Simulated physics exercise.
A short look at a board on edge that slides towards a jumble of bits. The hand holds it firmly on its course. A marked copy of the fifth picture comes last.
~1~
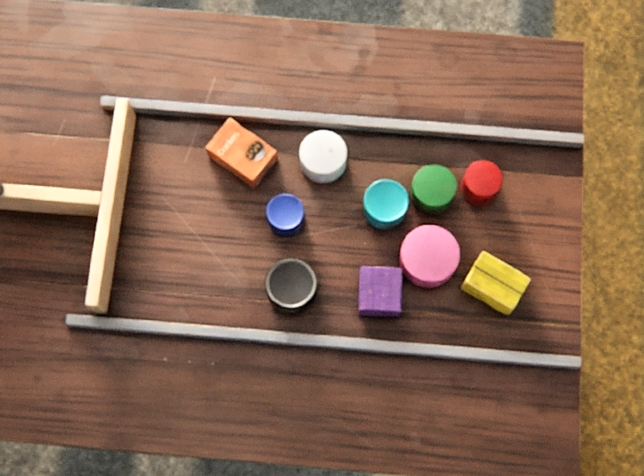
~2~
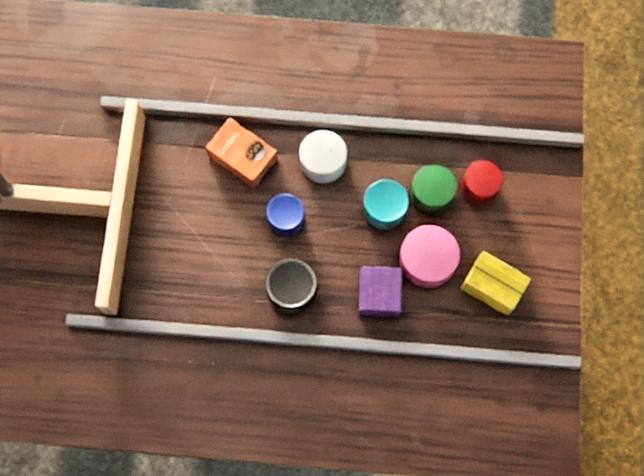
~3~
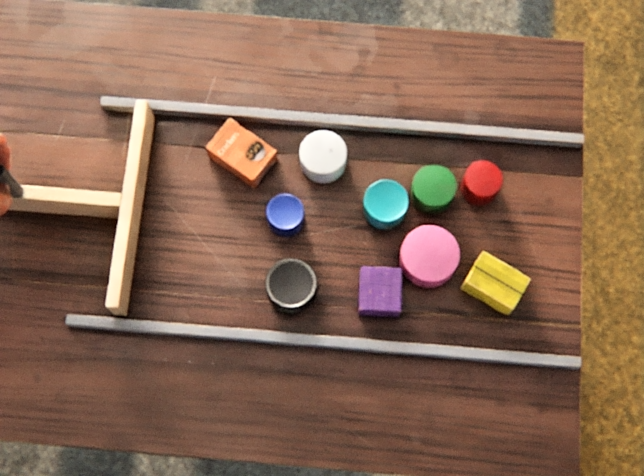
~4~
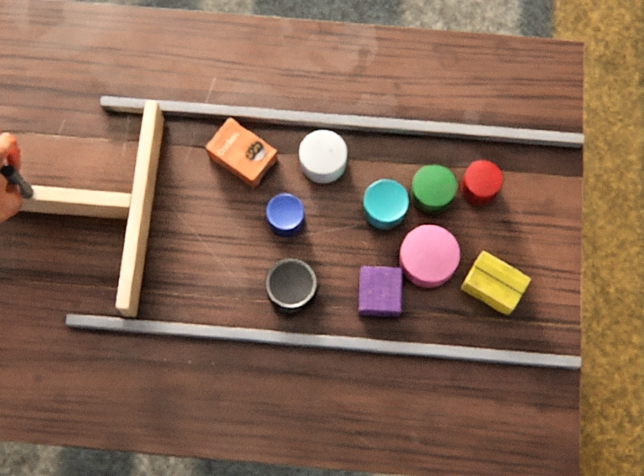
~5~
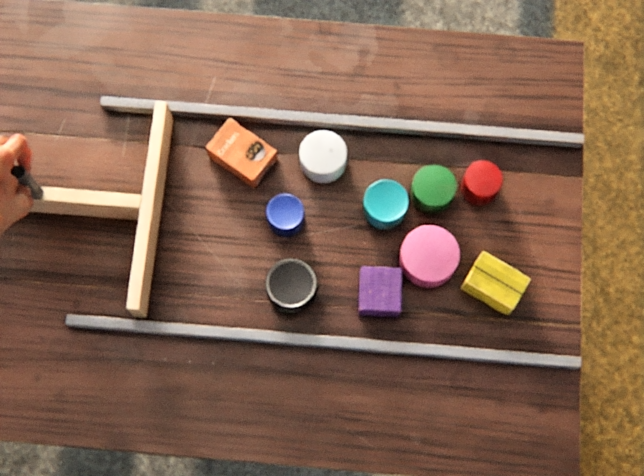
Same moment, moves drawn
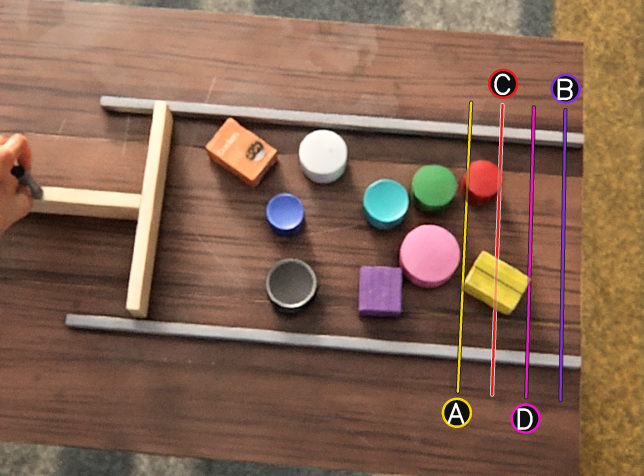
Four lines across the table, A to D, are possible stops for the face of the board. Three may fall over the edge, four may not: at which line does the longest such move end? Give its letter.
At C, and not beyond.
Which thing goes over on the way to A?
The yellow box goes over.
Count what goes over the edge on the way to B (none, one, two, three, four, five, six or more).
Six or more.
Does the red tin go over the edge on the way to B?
Yes.
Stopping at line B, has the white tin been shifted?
Yes.
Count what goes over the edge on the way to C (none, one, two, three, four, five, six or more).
In all, three.
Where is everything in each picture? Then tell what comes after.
The first frame shows orange packet (242, 154); blue tub (286, 216); green tin (433, 190).
The second frame shows board (117, 200); red tin (482, 183).
The third frame shows board (127, 201); turquoise jar (386, 205).
The fourth frame shows board (137, 201); purple block (380, 292).
The fifth frame shows board (147, 202); pink tin (429, 257); orange packet (242, 154); blue tub (286, 216).
On the marked copy, A at (465, 241); B at (563, 249); C at (497, 244); D at (530, 246).
Taking C. A third of the way, board (273, 212); orange packet (321, 146); white tin (372, 161).
Two thirds of the way, board (401, 223); yellow box (525, 283); red tin (513, 194).
When it is over, board (499, 231); red tin over the edge; yellow box over the edge; three fallen.
As for the rest, A is within the limit but short; B drops ten; D drops six.
